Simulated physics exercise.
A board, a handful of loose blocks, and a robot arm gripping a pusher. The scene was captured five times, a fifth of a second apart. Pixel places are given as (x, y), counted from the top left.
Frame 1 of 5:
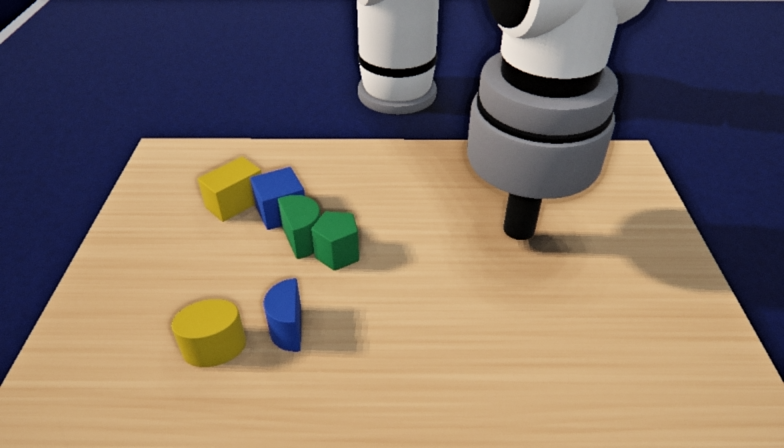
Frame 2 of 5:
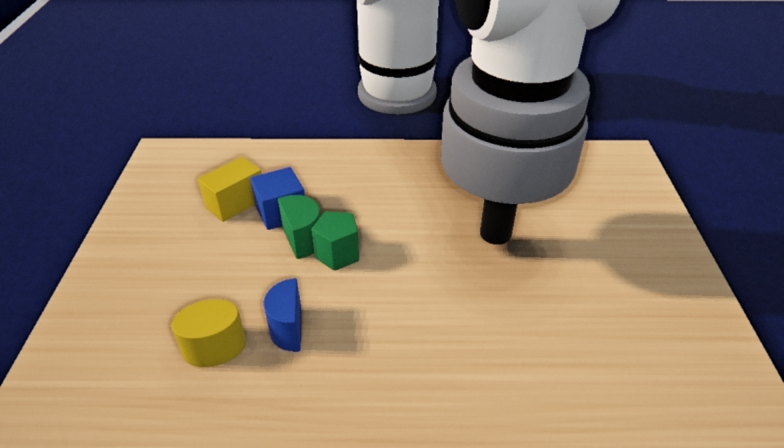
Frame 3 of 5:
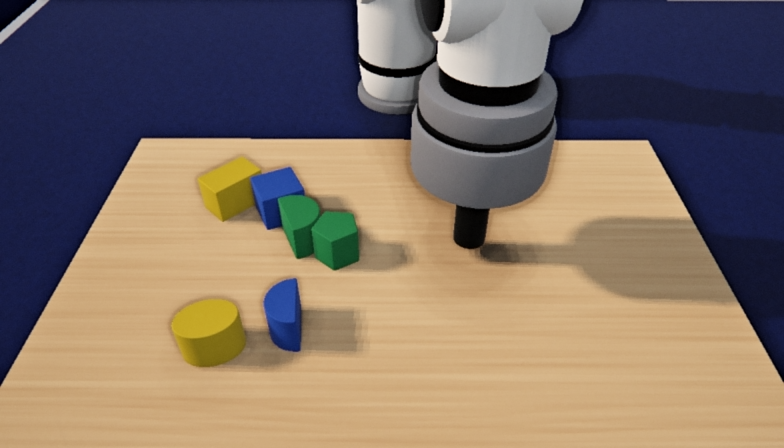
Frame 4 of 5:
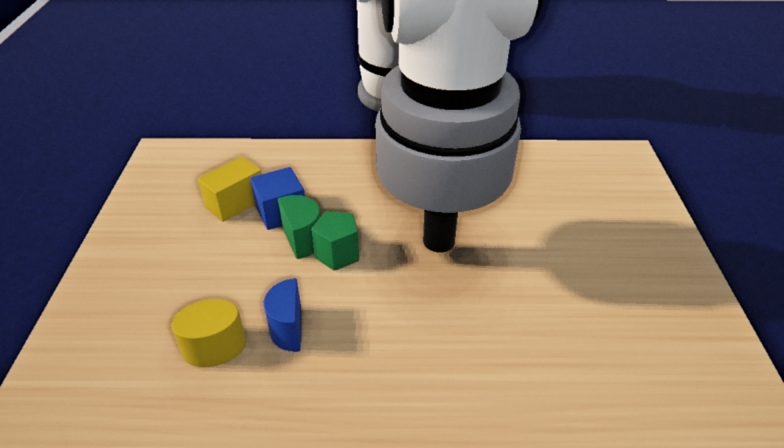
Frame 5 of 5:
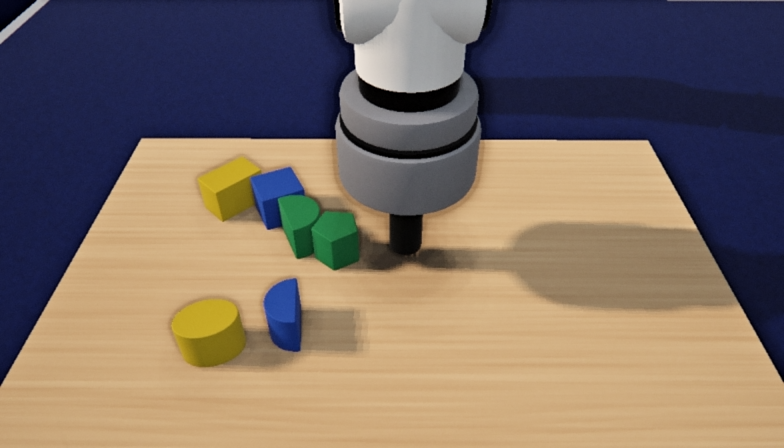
A white and grey robot arm holds a black pusher over a pale wooden table, seen from a fixed, raised view against a dark blue floor. Yellow, blue and green blocks form a slanting row at upper left, with a yellow elliptical block and a blue half-round one nearer. The arm glides steadily left, bringing the pusher close beside the green pentagonal block, while every block stays still.
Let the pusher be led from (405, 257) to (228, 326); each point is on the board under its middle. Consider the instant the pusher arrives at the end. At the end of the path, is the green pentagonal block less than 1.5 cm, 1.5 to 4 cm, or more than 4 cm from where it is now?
Verdict: Less than 1.5 cm.
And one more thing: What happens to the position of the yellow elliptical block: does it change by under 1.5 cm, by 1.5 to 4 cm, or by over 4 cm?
Band: 1.5 to 4 cm.
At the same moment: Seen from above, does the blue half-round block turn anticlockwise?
Yes, it checks out.
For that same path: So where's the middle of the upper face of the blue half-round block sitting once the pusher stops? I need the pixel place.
I'd say the blue half-round block ends with its top centre at (263, 319).
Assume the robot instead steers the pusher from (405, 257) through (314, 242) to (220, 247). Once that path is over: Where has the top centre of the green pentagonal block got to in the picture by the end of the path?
By then it is at (296, 238).
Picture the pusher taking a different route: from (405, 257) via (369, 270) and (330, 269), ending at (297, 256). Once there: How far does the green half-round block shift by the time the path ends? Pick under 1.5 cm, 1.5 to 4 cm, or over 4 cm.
The displacement of the green half-round block is above 4 cm.
What follows on the original path. One third of the way, pusher (349, 265); nothing pushed yet.
Two thirds of the way, pusher (289, 288); blue half-round block (274, 309), turned 20° anticlockwise.
At the end, pusher (224, 313); yellow elliptical block (185, 330); blue half-round block (263, 319), turned 70° anticlockwise; green pentagonal block unmoved.
